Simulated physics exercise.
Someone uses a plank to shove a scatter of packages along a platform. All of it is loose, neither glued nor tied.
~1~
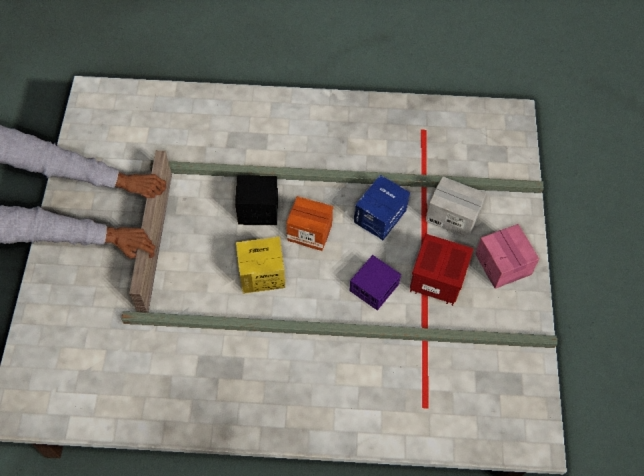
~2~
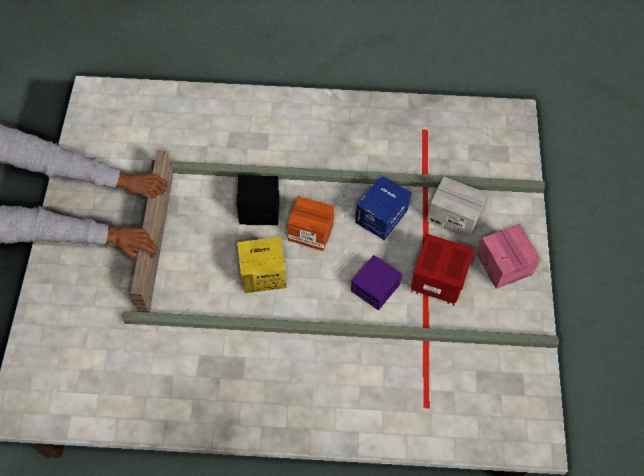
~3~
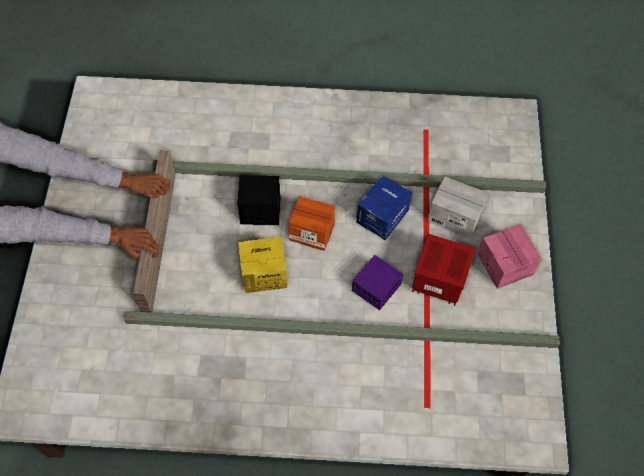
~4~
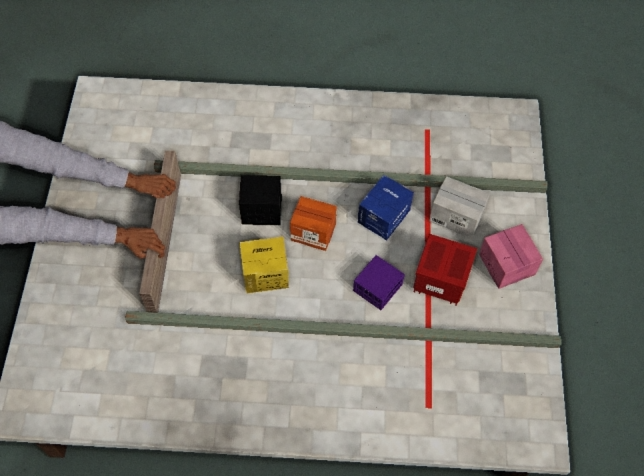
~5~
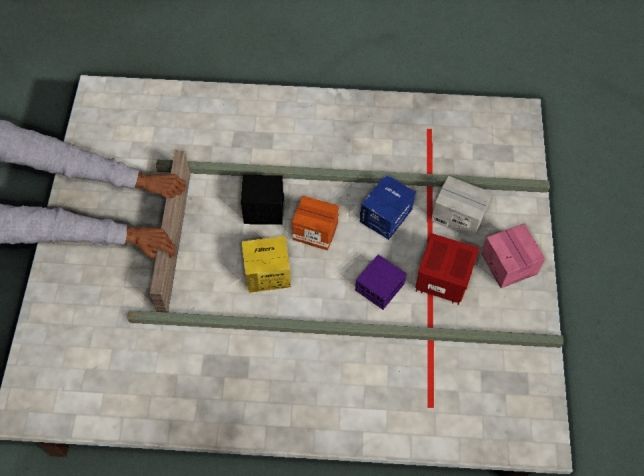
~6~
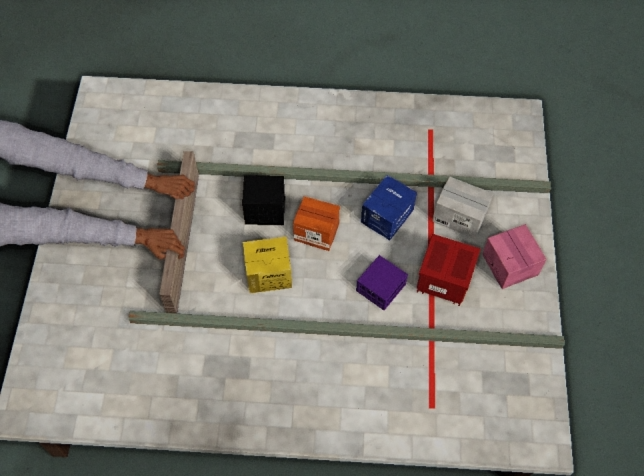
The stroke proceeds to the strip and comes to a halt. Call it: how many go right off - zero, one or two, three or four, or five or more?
One or two go off.
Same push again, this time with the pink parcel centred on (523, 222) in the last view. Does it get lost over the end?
It goes off the edge.
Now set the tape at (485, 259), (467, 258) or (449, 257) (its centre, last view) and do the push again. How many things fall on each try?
Respectively 3, 3 and 1.
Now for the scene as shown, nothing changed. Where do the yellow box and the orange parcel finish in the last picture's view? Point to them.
The yellow box ends at (455, 282) and the orange parcel at (478, 247).
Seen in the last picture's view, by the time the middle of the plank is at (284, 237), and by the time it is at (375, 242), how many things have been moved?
Tally at point one: 3; at point two: 8.
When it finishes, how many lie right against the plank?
Counting them up gives 2.
Soon after, none off yet; pink parcel at rest near (514, 257); white parcel at rest near (462, 208); red tote at rest near (447, 270).
Then, none off yet; pink parcel at rest near (515, 257); white parcel at rest near (462, 208); red tote moved a little near (465, 272).
At rest, the number that fall off is one or two; fallen, pink parcel.
